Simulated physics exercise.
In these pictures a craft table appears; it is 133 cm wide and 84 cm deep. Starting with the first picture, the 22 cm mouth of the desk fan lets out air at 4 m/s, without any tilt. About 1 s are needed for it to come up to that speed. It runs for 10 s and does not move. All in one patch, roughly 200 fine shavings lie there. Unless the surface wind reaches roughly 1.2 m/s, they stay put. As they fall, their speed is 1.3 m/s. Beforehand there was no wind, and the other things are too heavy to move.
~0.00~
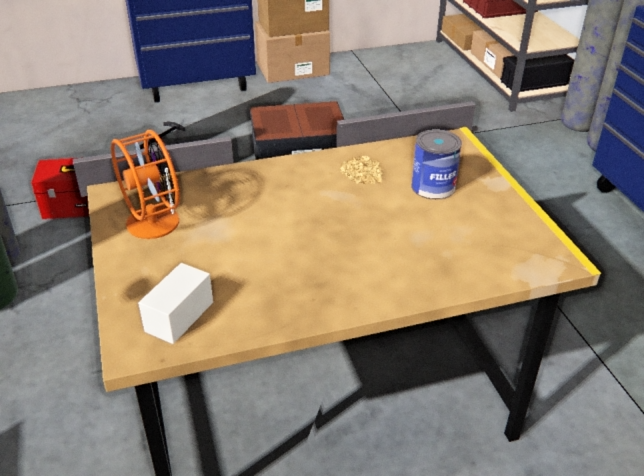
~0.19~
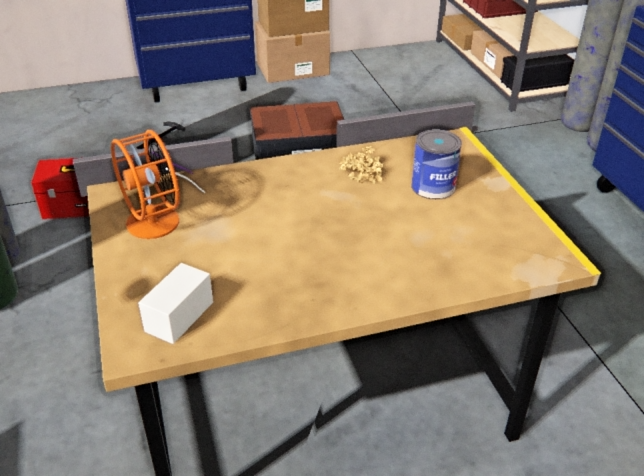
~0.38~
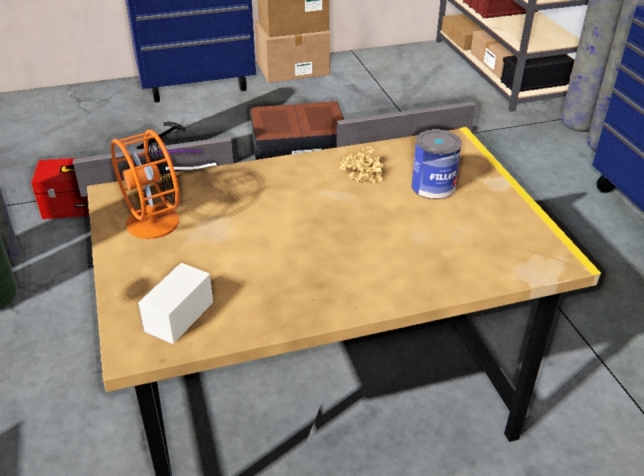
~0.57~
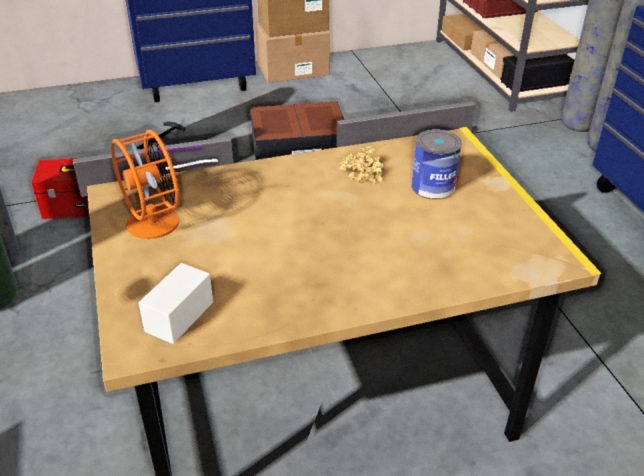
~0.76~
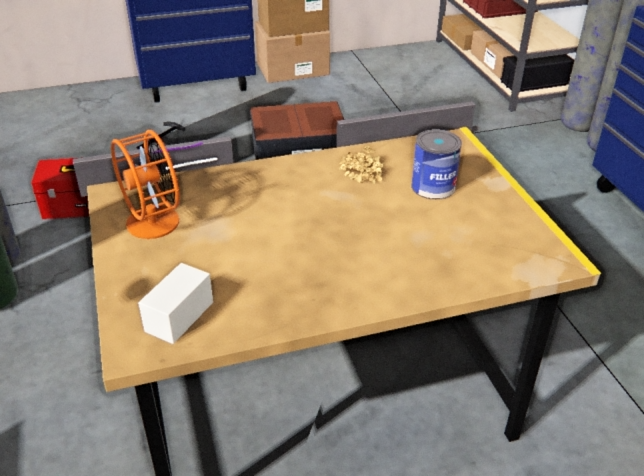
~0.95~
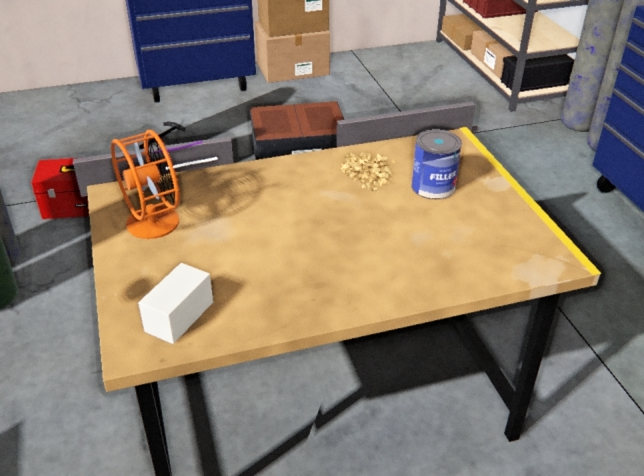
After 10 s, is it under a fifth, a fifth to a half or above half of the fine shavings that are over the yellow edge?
By then it's the greater part that sit over the yellow edge.
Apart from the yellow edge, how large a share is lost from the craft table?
0 %.
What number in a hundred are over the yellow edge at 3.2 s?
Share: Approx. 80 %.
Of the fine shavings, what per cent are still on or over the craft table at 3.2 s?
Estimate: Near 15 percent.
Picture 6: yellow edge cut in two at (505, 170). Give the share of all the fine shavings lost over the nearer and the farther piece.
1 % nearer; 90 % farther.
After 2.0 s, 78 % are over the yellow edge; the middle of those still in play is near (429, 171); 76 % have settled or left.
After 3.2 s, 84 % are over the yellow edge; the middle of those still in play is near (414, 192); 90 % have settled or left.
After 5.5 s, 86 % are over the yellow edge; 94 % have settled or left.
After 10.0 s, at the end, 86 % are over the yellow edge.
